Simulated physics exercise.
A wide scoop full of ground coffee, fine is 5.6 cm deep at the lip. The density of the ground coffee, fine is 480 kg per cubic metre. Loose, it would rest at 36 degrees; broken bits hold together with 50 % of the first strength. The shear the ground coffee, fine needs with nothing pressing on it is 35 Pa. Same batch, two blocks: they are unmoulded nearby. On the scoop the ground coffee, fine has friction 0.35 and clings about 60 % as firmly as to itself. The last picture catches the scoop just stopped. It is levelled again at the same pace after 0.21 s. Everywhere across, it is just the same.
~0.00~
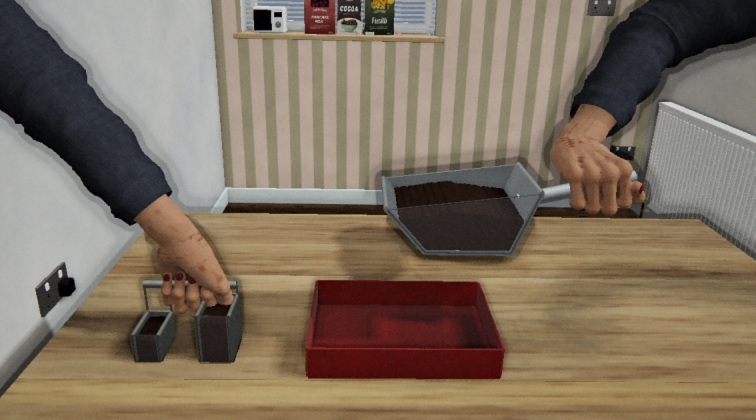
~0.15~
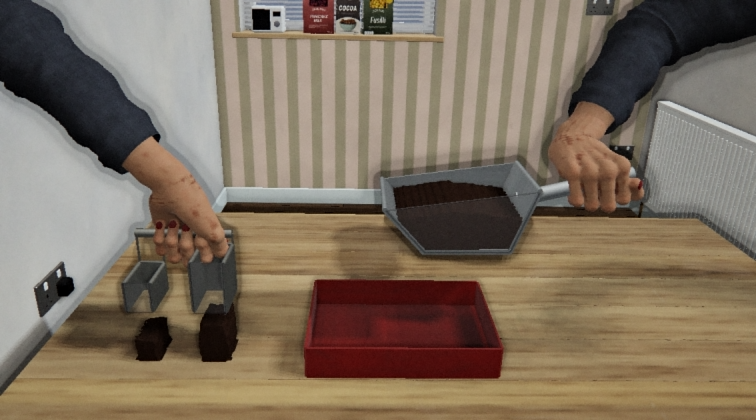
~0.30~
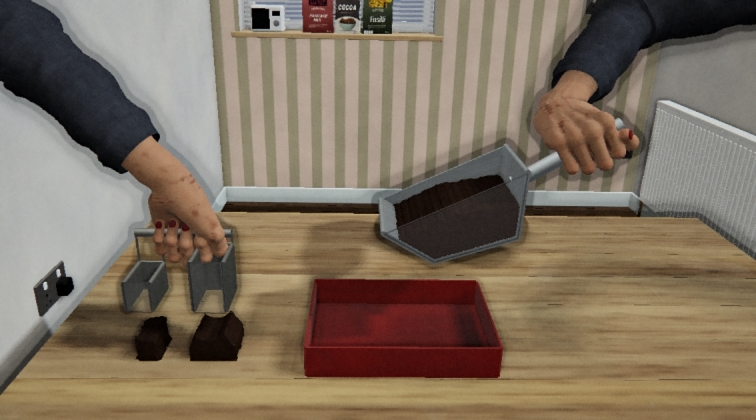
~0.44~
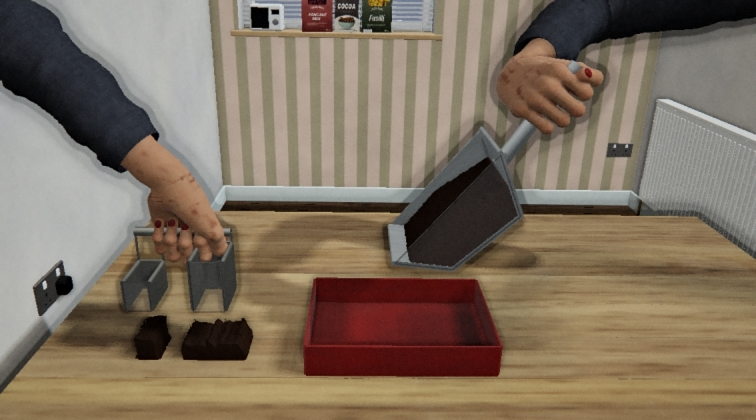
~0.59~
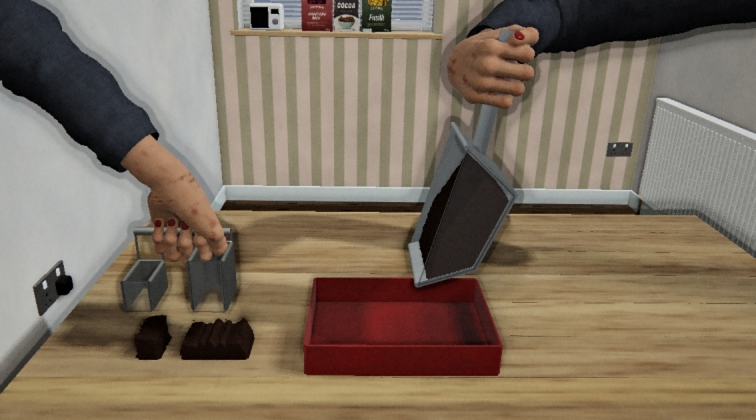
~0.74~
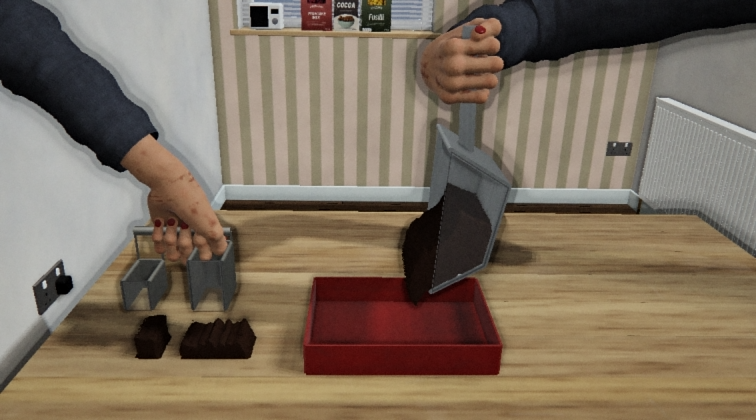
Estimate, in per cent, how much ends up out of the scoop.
I would say close to 90 percent ends outside.
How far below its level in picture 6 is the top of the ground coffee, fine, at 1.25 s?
By my estimate, near 5.5 cm.
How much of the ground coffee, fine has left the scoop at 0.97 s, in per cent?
80 %.
After 0.97 s, the scoop is at 79 degrees and 78 % has left it.
After 1.25 s, the scoop is at 43 degrees and 90 % has left it.
After 1.53 s, the scoop is at 2 degrees and 90 % has left it.
After 1.80 s, the scoop is at 0 degrees and 90 % has left it.
After 2.12 s, at the end, the scoop is at 0 degrees and 90 % has left it.
